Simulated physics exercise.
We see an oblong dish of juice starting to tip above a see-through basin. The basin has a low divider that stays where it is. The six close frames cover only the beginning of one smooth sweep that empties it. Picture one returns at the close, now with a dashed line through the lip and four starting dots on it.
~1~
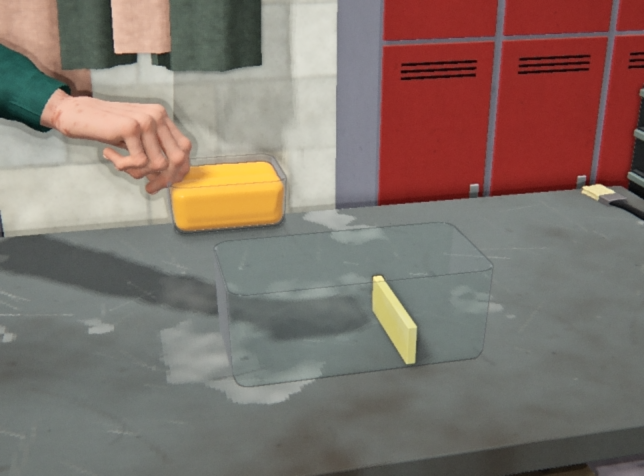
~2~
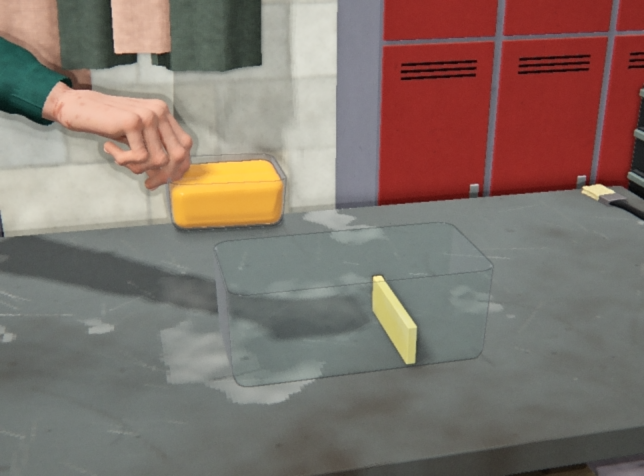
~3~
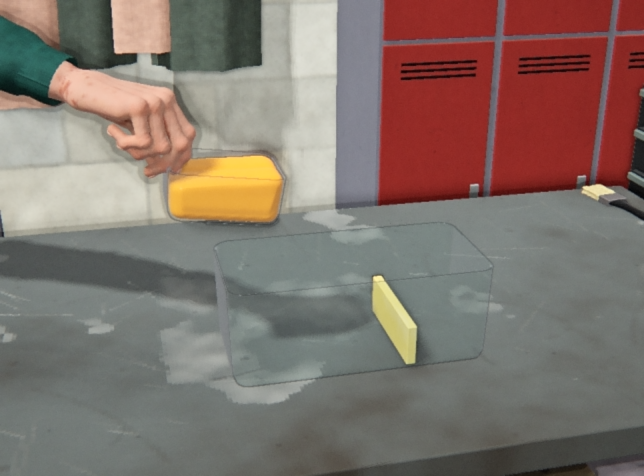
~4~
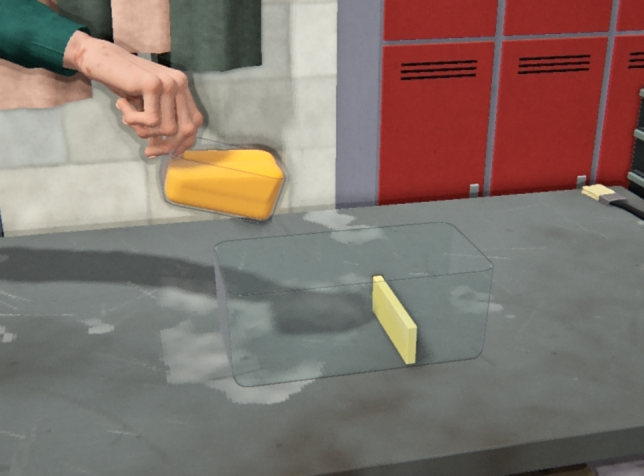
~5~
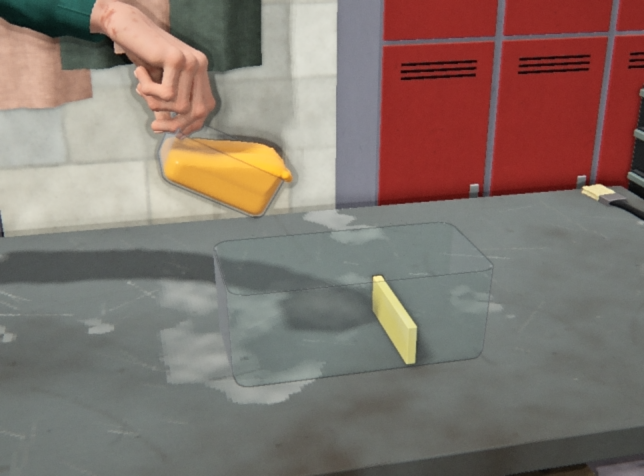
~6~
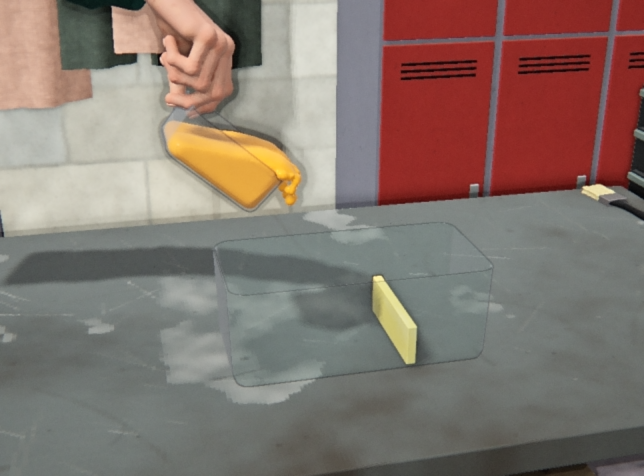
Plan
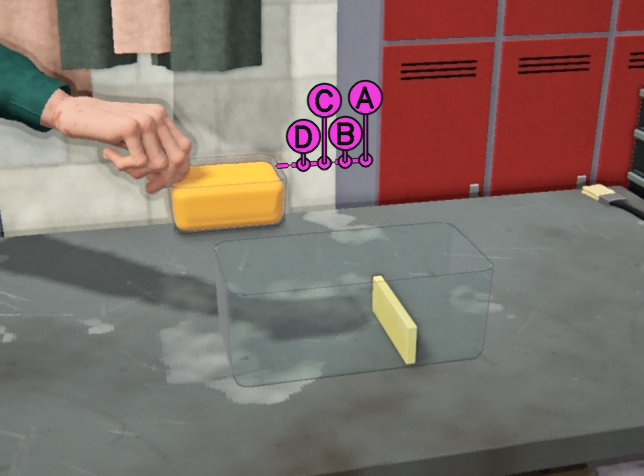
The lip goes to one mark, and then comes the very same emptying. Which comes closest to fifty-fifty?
D is best.
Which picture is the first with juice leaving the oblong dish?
In picture 4.
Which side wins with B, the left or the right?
The right one.
On the marked copy, A at (365, 159); B at (345, 161); C at (324, 162); D at (303, 164).
With A, about 28 % ends left of the wall and 67 % right of it; 4 % is lost outside.
With B, about 21 % ends left of the wall and 77 % right of it.
With C, about 29 % ends left of the wall and 66 % right of it; 5 % is lost outside.
With D, about 50 % ends left of the wall and 46 % right of it; 4 % is lost outside.
